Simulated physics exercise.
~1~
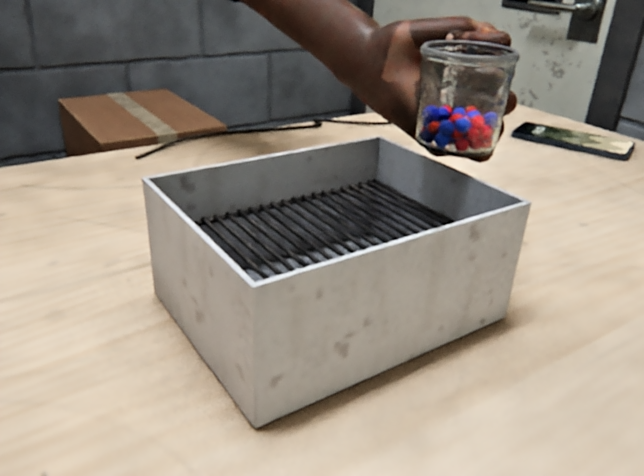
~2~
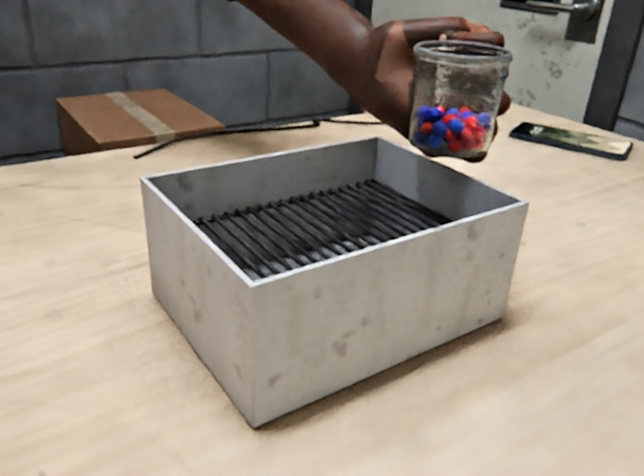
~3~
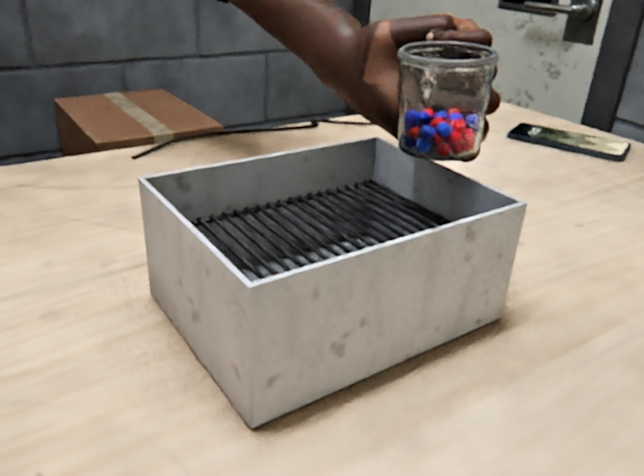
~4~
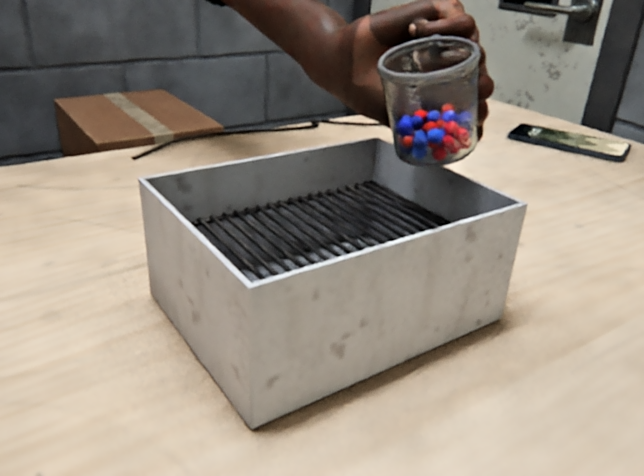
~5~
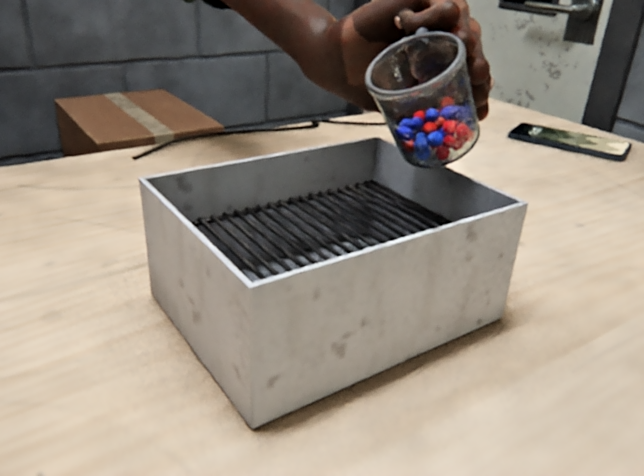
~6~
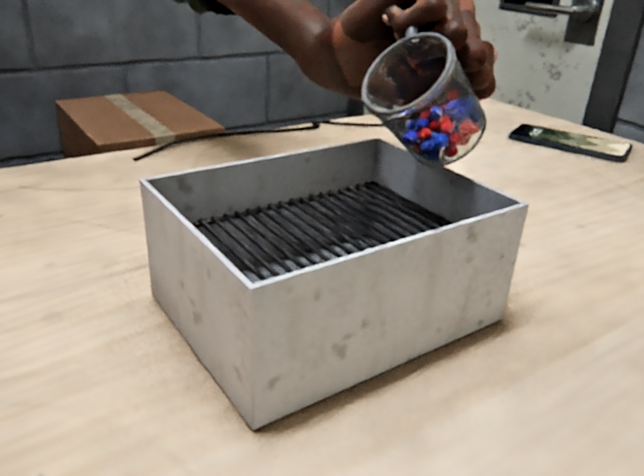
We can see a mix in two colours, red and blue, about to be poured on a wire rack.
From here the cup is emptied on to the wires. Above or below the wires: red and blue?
I reckon the red ones won't get through; the blue ones won't get through.
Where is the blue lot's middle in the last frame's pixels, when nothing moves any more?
Resting point: Approx. (352, 241).
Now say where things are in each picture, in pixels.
In the first picture, cup at (462, 98), upright; rack at (224, 272), 22 wires across; red marbles at (453, 122), wider than the gaps; blue coated nuts at (462, 126), wider than the gaps.
In the second picture, cup at (455, 99), upright; blue ones at (456, 127).
In the third picture, cup at (443, 101), tipped 3°; red ones at (435, 125).
In the fourth picture, cup at (432, 103), tipped 17°; blue ones at (439, 127).
In the fifth picture, cup at (427, 103), tipped 31°; red ones at (428, 124).
In the sixth picture, cup at (427, 104), tipped 46°; rack at (222, 274); red ones at (433, 122); blue ones at (445, 116).
Then, 0.51 s after the last picture, red ones, all in the cup; blue ones, all in the cup.
Then, 0.95 s after the last picture, red ones, most in the cup, about a quarter on or over the wires; blue ones, most in the cup, about a quarter on or over the wires.
Then, 1.34 s after the last picture, red ones, all on or over the wires; blue ones, all on or over the wires.
At rest, red ones, all on the wires, none under the rack; blue ones, all on the wires, none under the rack.
